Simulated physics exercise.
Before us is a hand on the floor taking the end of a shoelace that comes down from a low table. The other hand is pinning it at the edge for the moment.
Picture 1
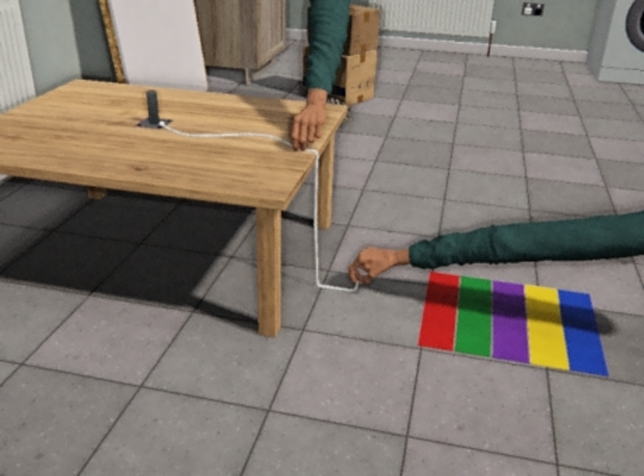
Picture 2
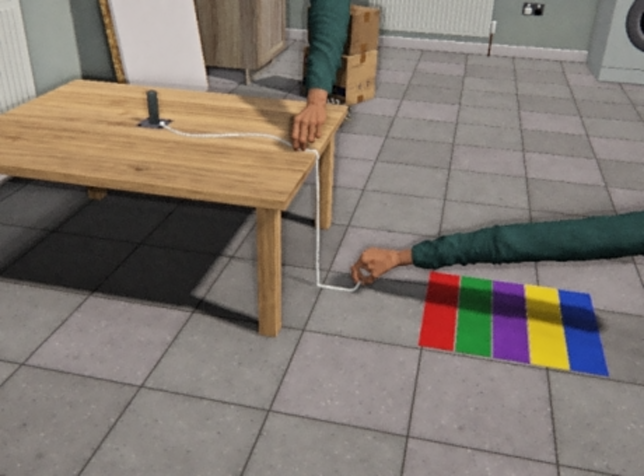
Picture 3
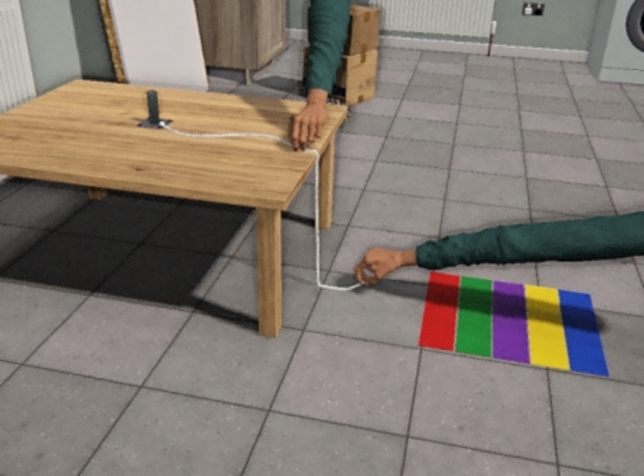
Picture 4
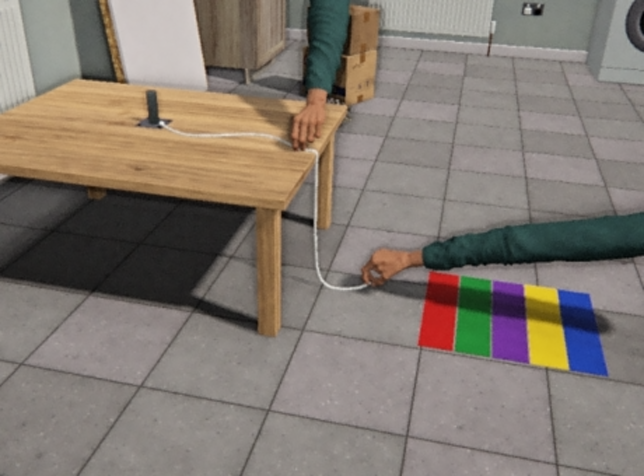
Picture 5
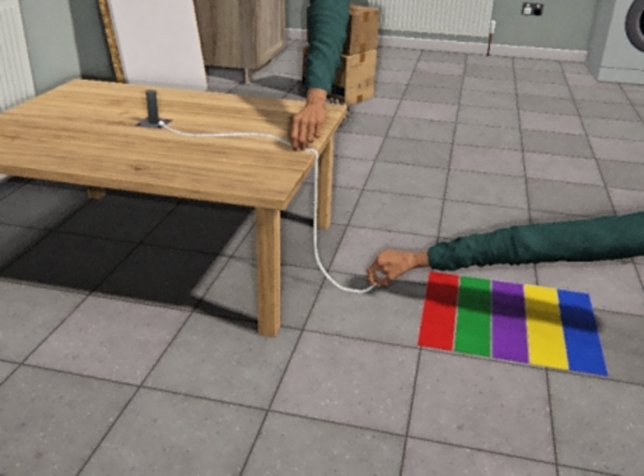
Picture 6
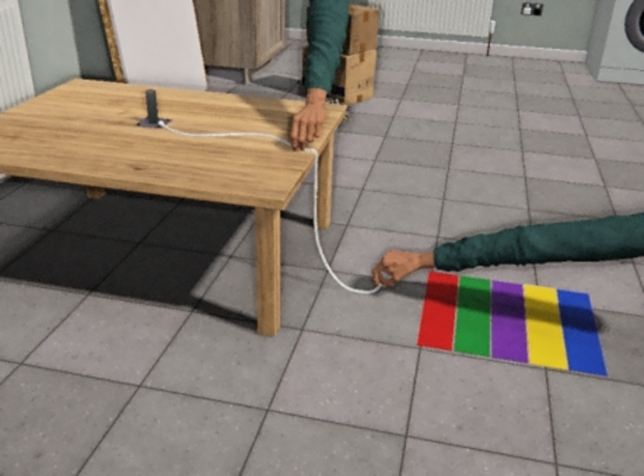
A hand near the floor slowly draws a white cord's end slightly right.
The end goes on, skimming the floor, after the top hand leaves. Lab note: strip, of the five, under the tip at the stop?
Green.
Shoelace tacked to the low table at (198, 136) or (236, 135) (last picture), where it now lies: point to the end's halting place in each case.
Pixel positions per try: (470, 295); (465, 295).
A little later, end near (421, 290); short of the strips.
Next, end near (456, 295); over red.
When it is tight, end near (477, 298); over green. The green one.
